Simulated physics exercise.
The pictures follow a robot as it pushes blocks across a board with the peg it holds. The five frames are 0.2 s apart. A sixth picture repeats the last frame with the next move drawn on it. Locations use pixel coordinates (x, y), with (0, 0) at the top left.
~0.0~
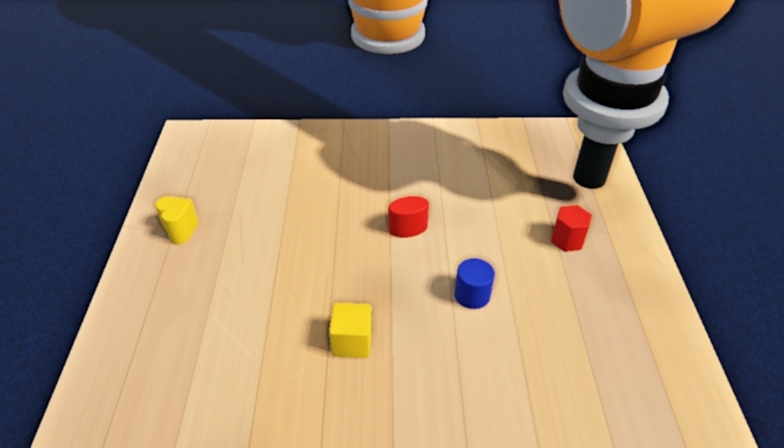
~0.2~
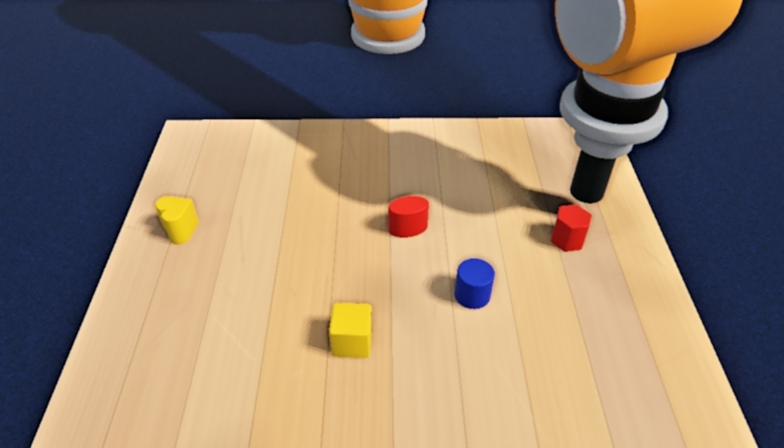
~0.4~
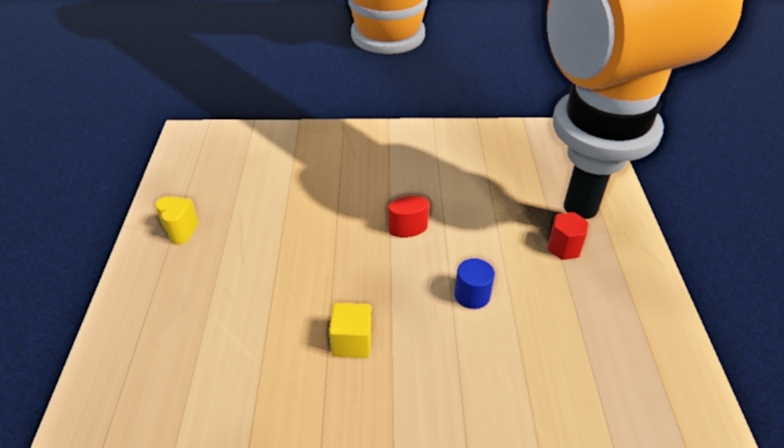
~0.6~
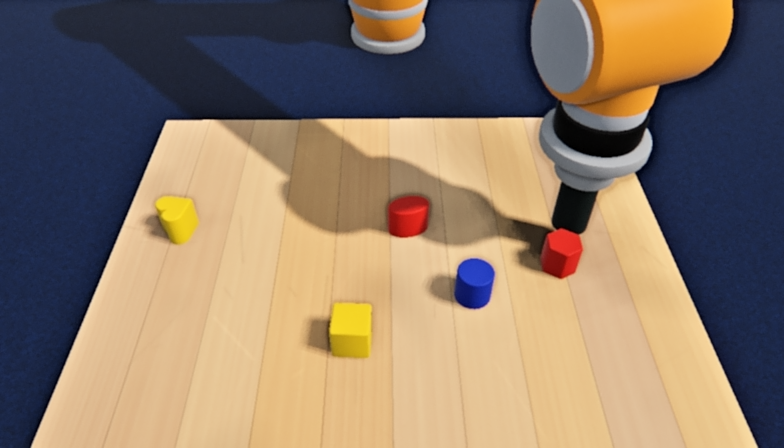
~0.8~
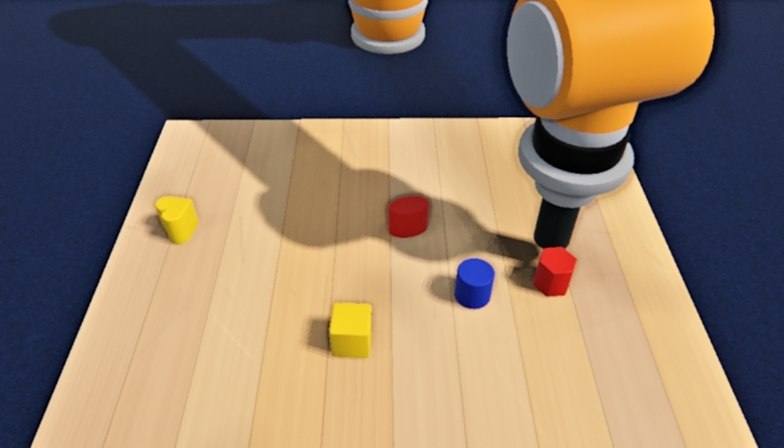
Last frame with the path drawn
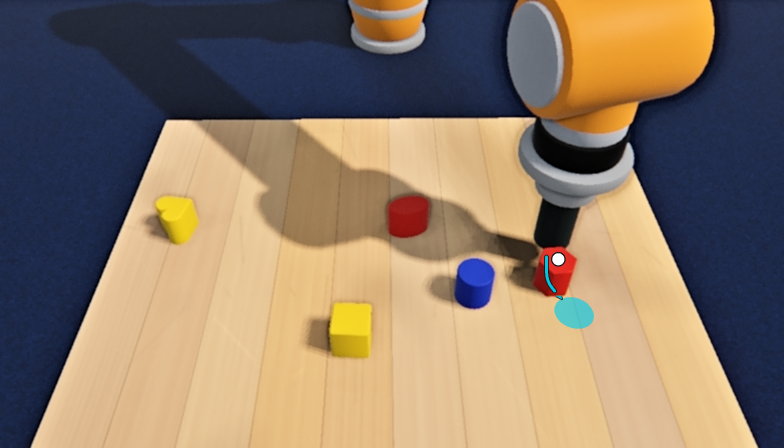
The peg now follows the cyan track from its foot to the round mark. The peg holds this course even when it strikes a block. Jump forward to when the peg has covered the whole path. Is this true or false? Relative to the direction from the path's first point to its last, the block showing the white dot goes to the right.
That claim is true.
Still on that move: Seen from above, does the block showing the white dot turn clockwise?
Yes.
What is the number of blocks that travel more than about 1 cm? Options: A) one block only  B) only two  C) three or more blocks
Option A.
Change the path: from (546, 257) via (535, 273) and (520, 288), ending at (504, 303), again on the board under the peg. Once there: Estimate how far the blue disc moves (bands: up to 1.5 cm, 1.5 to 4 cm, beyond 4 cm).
The distance will be below 1.5 cm.
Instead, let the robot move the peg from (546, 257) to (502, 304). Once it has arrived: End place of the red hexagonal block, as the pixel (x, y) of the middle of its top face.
The top centre is at (550, 291).
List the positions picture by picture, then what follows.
In the first picture, peg tip (589, 179); block tops, blue disc (476, 271); red hexagonal block (575, 215).
In the second picture, peg (587, 193); blocks unchanged.
In the third picture, peg (581, 208); red hexagonal block (572, 223).
In the fourth picture, peg (569, 224); red hexagonal block (565, 241).
In the fifth picture, peg (551, 239); blue disc (476, 271); red hexagonal block (558, 259).
Path on the board, from (546, 257) through (547, 275) and (557, 294) to (574, 313); the dot is on the red hexagonal block.
What follows on the original path. Halfway along, peg (556, 268); red hexagonal block (560, 290).
At the end, peg (580, 295); blue disc in place; red hexagonal block (570, 318), turned 55° clockwise.
